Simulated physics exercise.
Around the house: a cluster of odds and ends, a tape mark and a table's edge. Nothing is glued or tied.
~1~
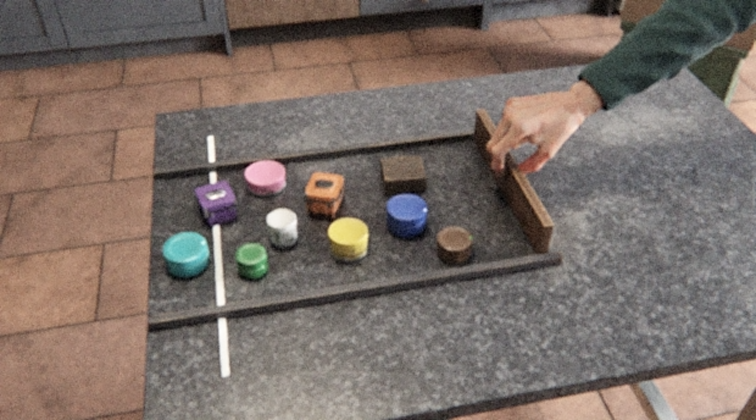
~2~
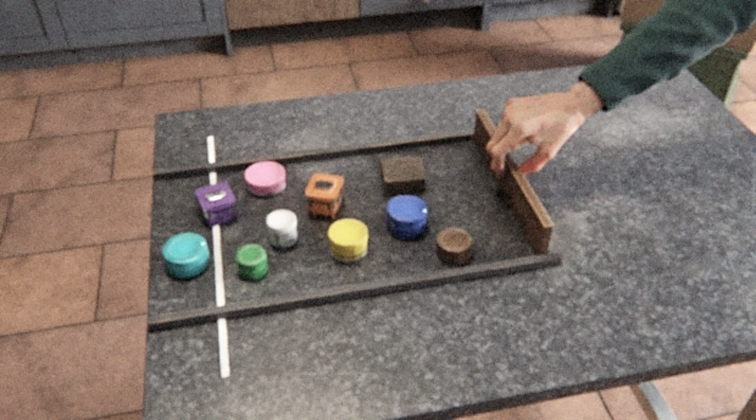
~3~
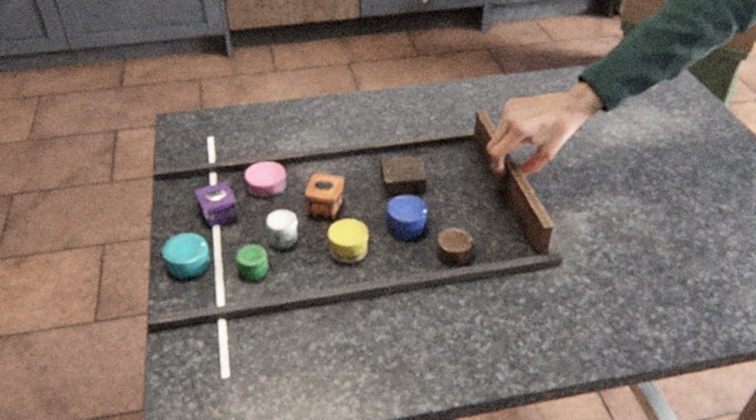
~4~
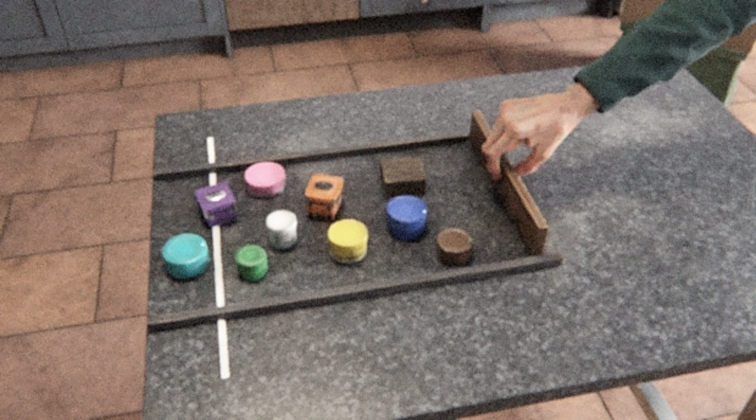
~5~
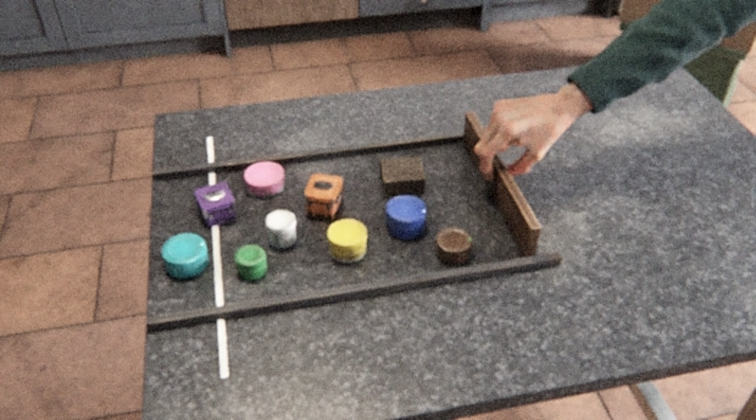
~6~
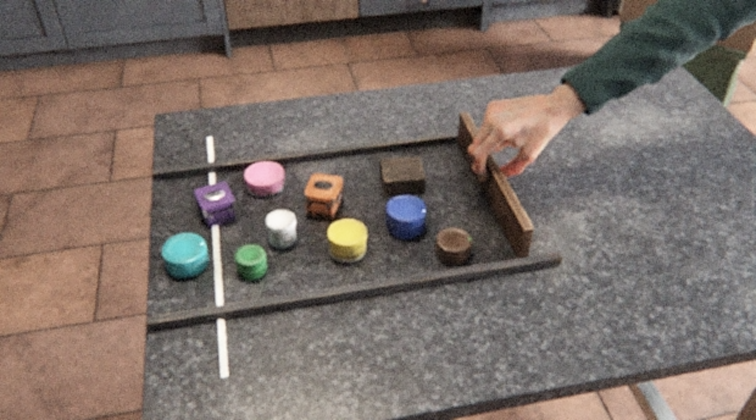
A hand slides a wooden board slightly left toward small colorful containers on a counter.
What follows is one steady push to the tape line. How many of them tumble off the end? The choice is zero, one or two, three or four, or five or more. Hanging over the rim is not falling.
Here the number that fall off is one or two.
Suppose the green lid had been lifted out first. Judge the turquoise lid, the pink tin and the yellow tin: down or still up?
The turquoise lid drops off, the pink tin is kept, the yellow tin survives.
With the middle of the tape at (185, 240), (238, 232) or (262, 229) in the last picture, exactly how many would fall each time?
Try by try, 6, 1 and 0.
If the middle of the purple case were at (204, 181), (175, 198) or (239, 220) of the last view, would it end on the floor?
Place by place, it survives; holds on; is lost.
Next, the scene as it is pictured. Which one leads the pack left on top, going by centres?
That is the purple case.
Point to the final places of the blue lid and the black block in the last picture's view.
The blue lid at (195, 248), the black block at (192, 206).
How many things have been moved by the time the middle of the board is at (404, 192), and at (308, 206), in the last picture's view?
First 3, then 9.
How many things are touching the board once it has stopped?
That makes 4.
Early on, none off yet; turquoise lid at rest near (186, 255); purple case at rest near (216, 204); green lid at rest near (251, 262).
A while later, none off yet; turquoise lid at rest near (186, 255); purple case moving near (206, 205); green lid travelled about its own width near (226, 264).
Finally, the number that fall off is one or two; lost, green lid and turquoise lid.
